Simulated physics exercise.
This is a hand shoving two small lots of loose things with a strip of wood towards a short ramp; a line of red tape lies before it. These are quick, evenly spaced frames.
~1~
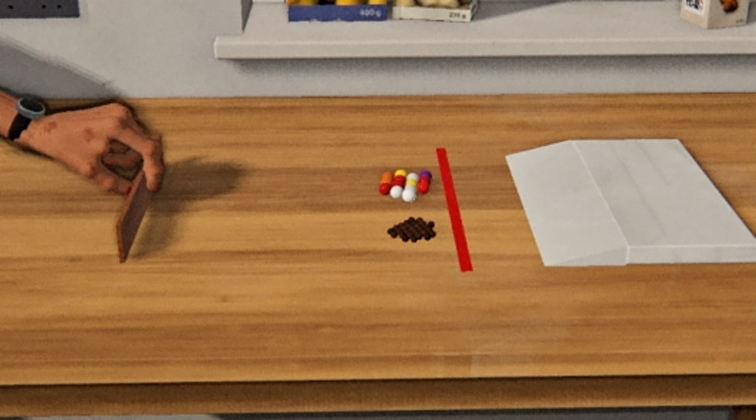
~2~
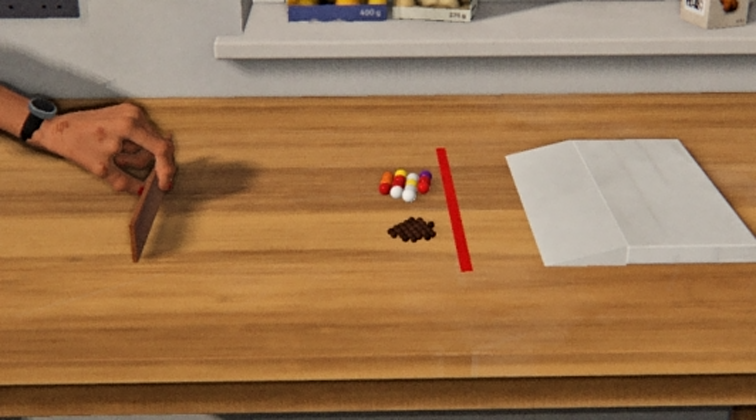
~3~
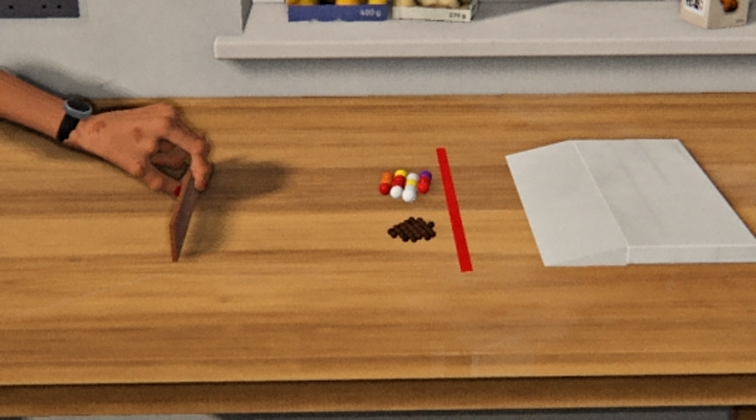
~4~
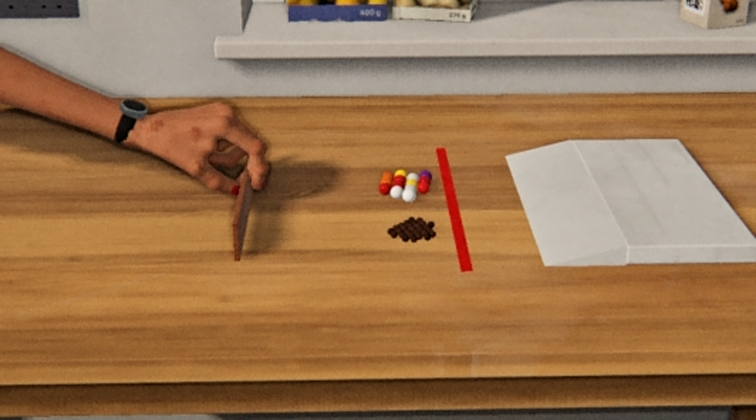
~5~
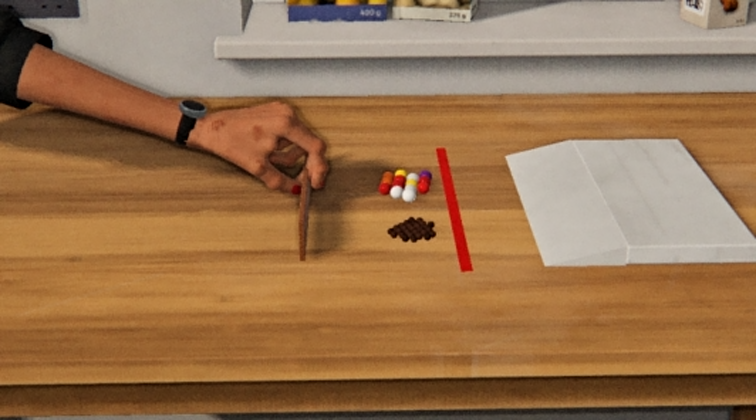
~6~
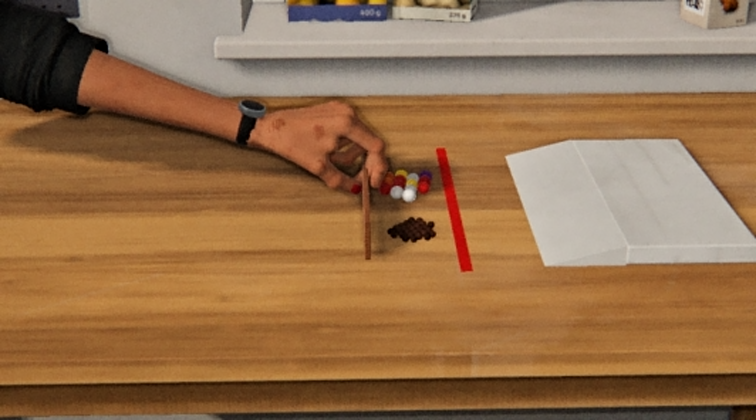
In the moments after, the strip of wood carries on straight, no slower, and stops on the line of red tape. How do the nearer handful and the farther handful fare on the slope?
Here the nearer handful gets up on to the slab, in part at least, and the farther handful gets up on to the slab, in part at least.
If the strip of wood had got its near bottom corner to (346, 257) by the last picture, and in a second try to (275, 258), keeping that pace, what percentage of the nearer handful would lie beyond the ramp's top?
Roughly 90 per cent, and 10 per cent.
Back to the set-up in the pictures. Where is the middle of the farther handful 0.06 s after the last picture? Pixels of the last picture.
Near (445, 181).
Then, 0.06 s later than the last frame, strip of wood still moving, near (428, 171); nearer handful every one short of the ramp; farther handful every one short of the ramp.
Then, 0.14 s later than the last frame, strip of wood stopped at the red tape; nearer handful roughly a third on the ramp, roughly two thirds short of the ramp; farther handful roughly half on the ramp, roughly half short of the ramp.
Then, 0.42 s later than the last frame, strip of wood stopped at the red tape; nearer handful almost all past the top, just a few on the ramp; farther handful every one past the top.
When it is over, strip of wood stopped at the red tape; nearer handful almost all past the top, just a few on the ramp; farther handful every one past the top.
